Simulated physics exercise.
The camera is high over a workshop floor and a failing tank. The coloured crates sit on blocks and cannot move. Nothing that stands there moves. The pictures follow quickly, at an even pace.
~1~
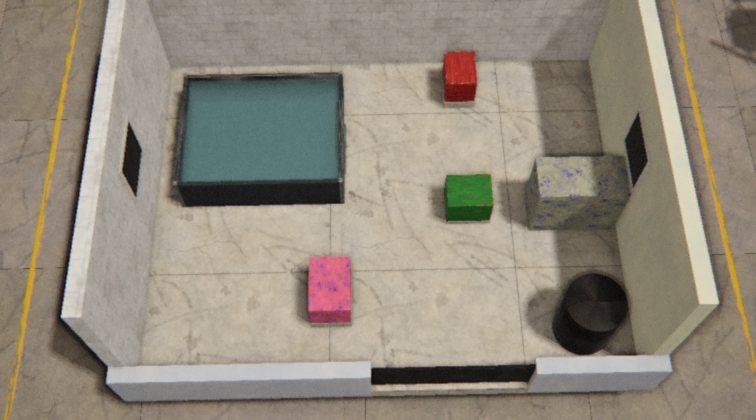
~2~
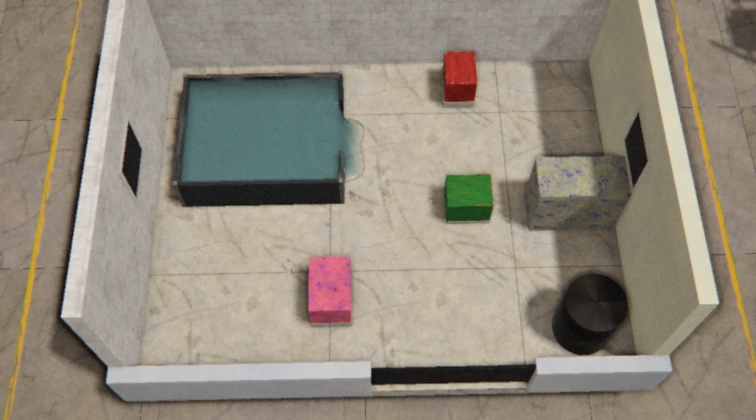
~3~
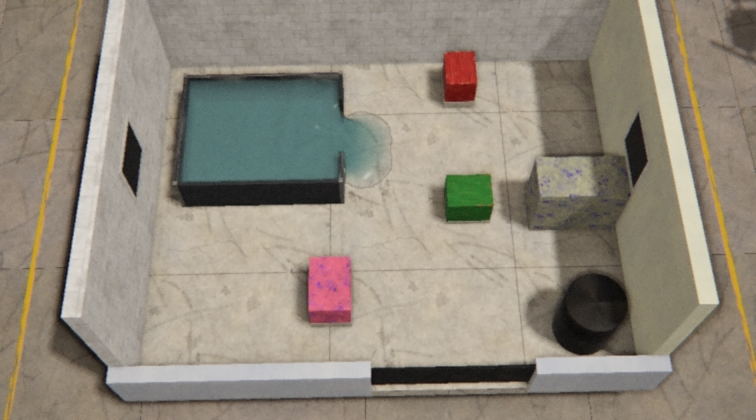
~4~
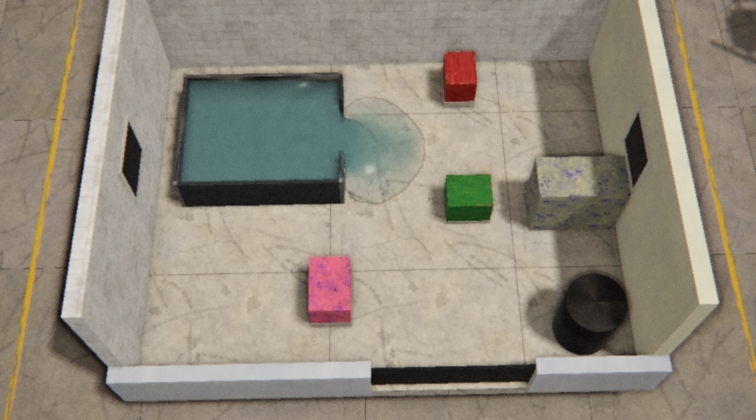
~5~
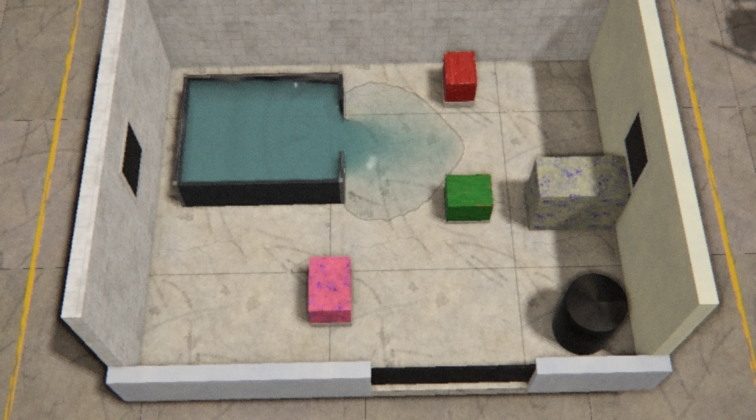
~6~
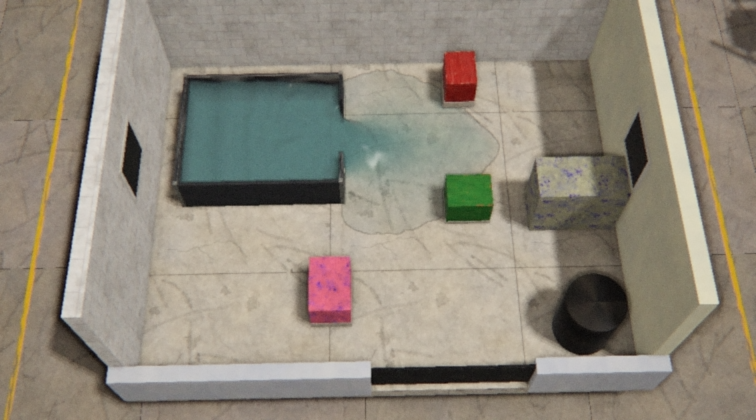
A dark-rimmed tank of teal water stands at the back left of a pale, walled workshop floor, seen from high above by a still camera. A red block sits at the back, a green one right of centre beside a larger speckled grey block, a pink one at the front, and a black cylinder front right. Water pours from the tank's right side, spreading rightward in a widening, thin puddle between the red and green blocks.
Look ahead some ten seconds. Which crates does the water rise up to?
In the end: The pink crate keeps dry; the green crate is soaked; the red crate is soaked.
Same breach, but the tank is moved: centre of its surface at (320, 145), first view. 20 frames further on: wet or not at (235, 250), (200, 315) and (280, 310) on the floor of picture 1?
One after the other: Free of water, no water, free of water.
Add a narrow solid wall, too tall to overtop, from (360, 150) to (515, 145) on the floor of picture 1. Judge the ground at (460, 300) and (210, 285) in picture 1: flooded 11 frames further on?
As listed: Wet, free of water.
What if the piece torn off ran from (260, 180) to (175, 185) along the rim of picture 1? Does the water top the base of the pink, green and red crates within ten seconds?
My reading: The pink one is topped; the green one is wetted; the red one is safe.
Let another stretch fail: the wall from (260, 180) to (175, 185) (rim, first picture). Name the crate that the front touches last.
That is the red one.
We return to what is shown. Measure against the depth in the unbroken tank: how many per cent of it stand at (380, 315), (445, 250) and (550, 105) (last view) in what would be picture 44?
In that order: 4, 6 and 20 per cent.
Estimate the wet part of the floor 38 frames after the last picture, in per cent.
Close to 75 %.
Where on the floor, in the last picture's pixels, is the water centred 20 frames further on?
Near (372, 151).
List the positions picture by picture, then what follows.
The first frame shows still water in the water tank at (261, 129).
In the second frame, the front is at (354, 176), out from the gap at (340, 141).
In the third frame, the front is at (385, 169), out from the gap at (340, 142).
In the fourth frame, water pours out at (340, 142) and has run to (419, 157).
In the fifth frame, water pours out at (340, 142) and has run to (457, 153).
In the sixth frame, the front is at (492, 152), out from the gap at (340, 142).
A moment on, water covers 30 % of the floor; the pink crate not reached, the green crate water round its plinth, the red crate water round its plinth.
Next, water covers 40 % of the floor; the pink crate water round its plinth, the green crate water round its plinth, the red crate water round its plinth.
Then, water covers 60 % of the floor; the pink crate water round its plinth, the green crate water round its plinth, the red crate water round its plinth.
Later, water covers 75 % of the floor; the pink crate water round its plinth, the green crate water round its plinth, the red crate water round its plinth.
In the end, water covers 90 % of the floor; the pink crate stayed above the water, the green crate was topped, the red crate was topped.
